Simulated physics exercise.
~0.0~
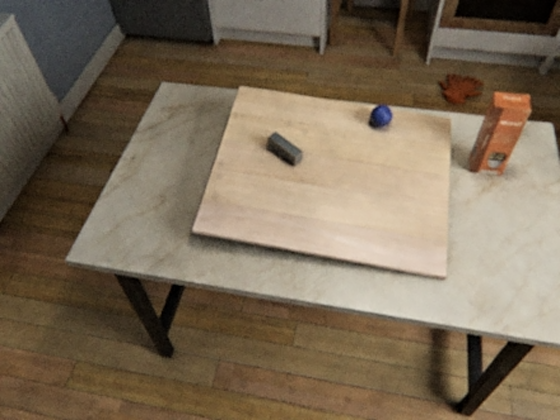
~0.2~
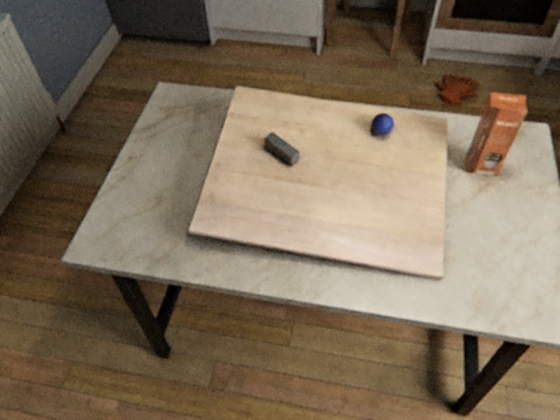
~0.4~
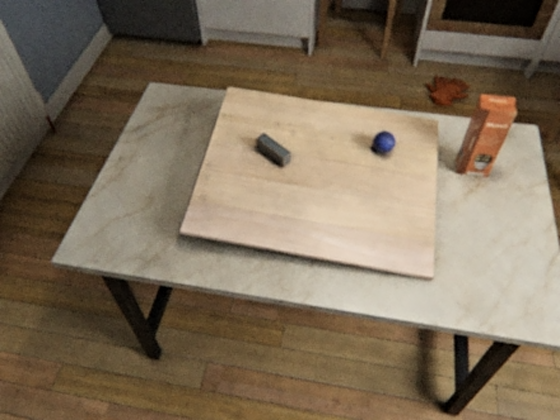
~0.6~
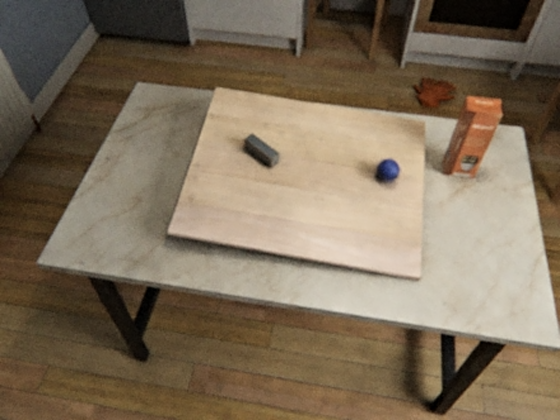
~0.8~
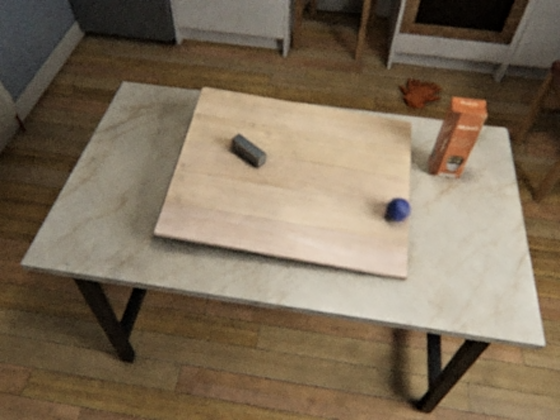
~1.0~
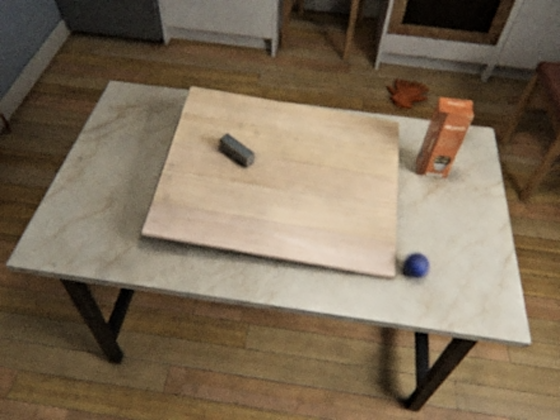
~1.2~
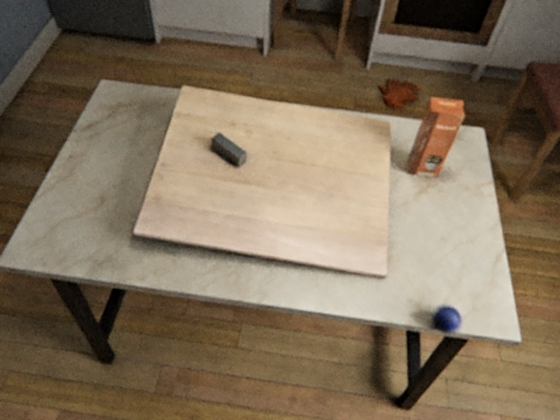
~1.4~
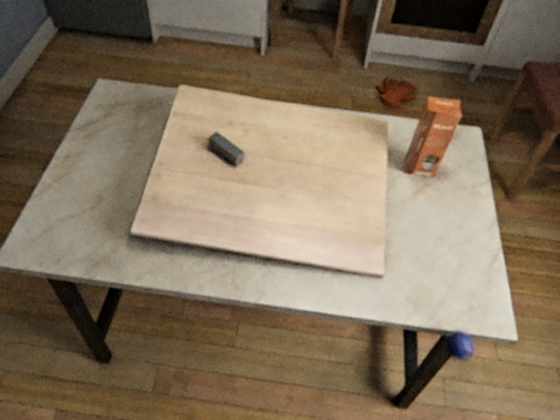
On a marble-topped table in a room with a wooden floor, a blue ball rolled down a tilted wooden board past a small dark block, left it by the right edge, and dropped off the table's near side, while the block and orange carton stayed put.
